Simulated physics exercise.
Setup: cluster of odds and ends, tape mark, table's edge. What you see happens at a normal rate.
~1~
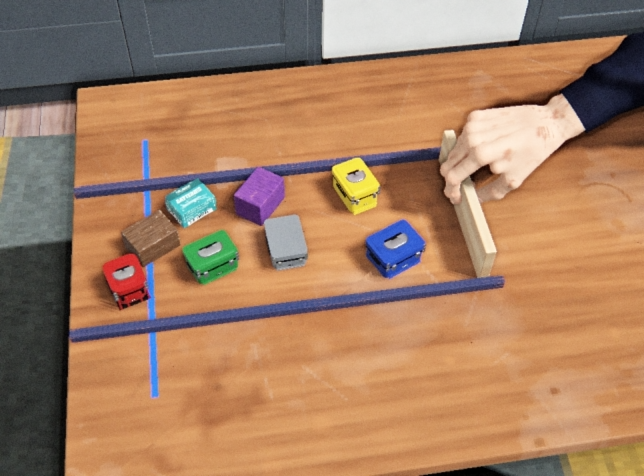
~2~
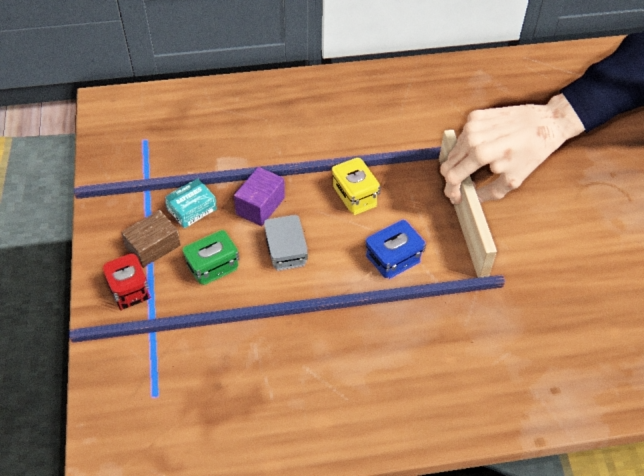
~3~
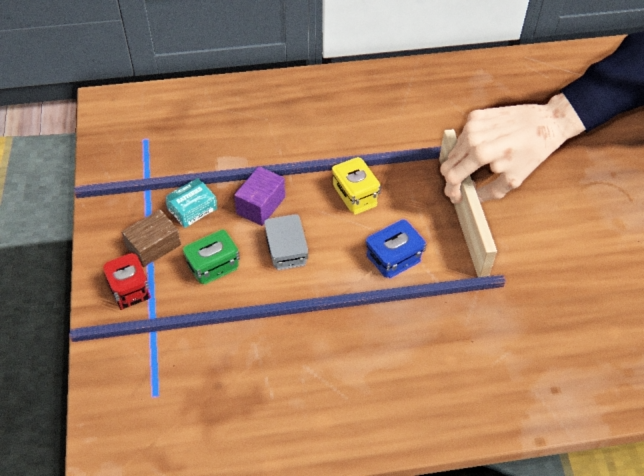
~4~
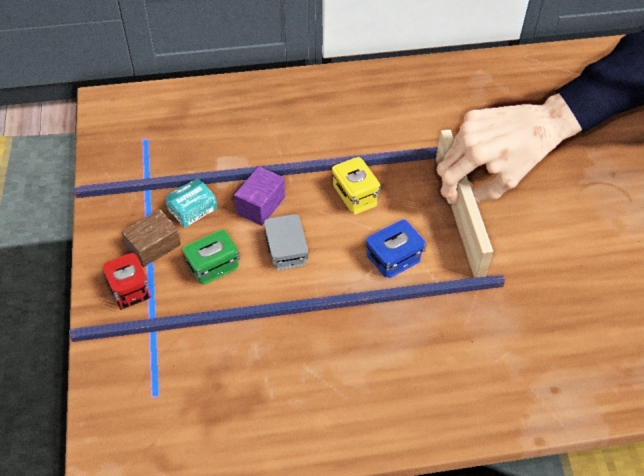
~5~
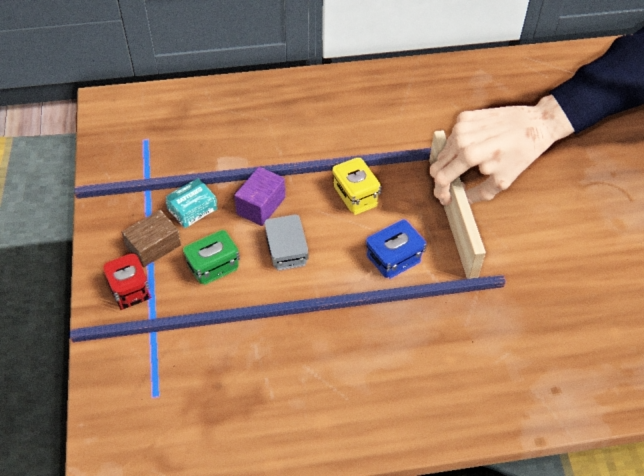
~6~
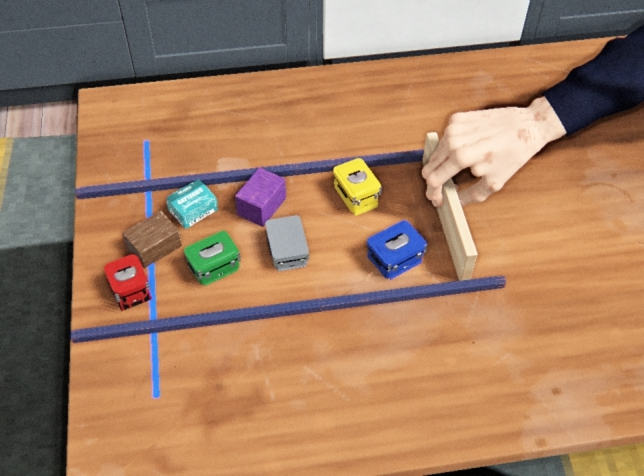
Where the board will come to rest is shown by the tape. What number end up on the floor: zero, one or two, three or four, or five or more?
What falls is three or four pieces.
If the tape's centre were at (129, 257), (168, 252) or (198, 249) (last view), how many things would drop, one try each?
Going through them in order, you'd see 5, 3 and 1.
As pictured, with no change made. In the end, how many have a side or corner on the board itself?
It is in contact with 2.
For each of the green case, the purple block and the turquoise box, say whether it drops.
Outcome per object - green case: Lost / purple block: Kept / turquoise box: Lost.
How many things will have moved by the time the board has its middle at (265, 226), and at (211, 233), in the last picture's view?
Moved so far: 8, later 8.
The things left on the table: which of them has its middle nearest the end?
Answer: The grey case.
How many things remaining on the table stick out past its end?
The tally is 1.
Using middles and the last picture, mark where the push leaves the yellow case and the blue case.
Roughly (132, 209), and the other roughly (125, 275).
A little later, none off yet; red case at rest near (128, 282); brown block at rest near (153, 239); turquoise box at rest near (192, 204).
Next, none off yet; red case at rest near (128, 282); brown block moving near (148, 237); turquoise box shifted a little near (180, 205).
Later still, none off yet; red case tilted well over near (46, 317); brown block shifted well along near (73, 243); turquoise box shifted well along near (101, 207).
When it is over, the number that fall off is three or four; down, green case, turquoise box, brown block and red case.
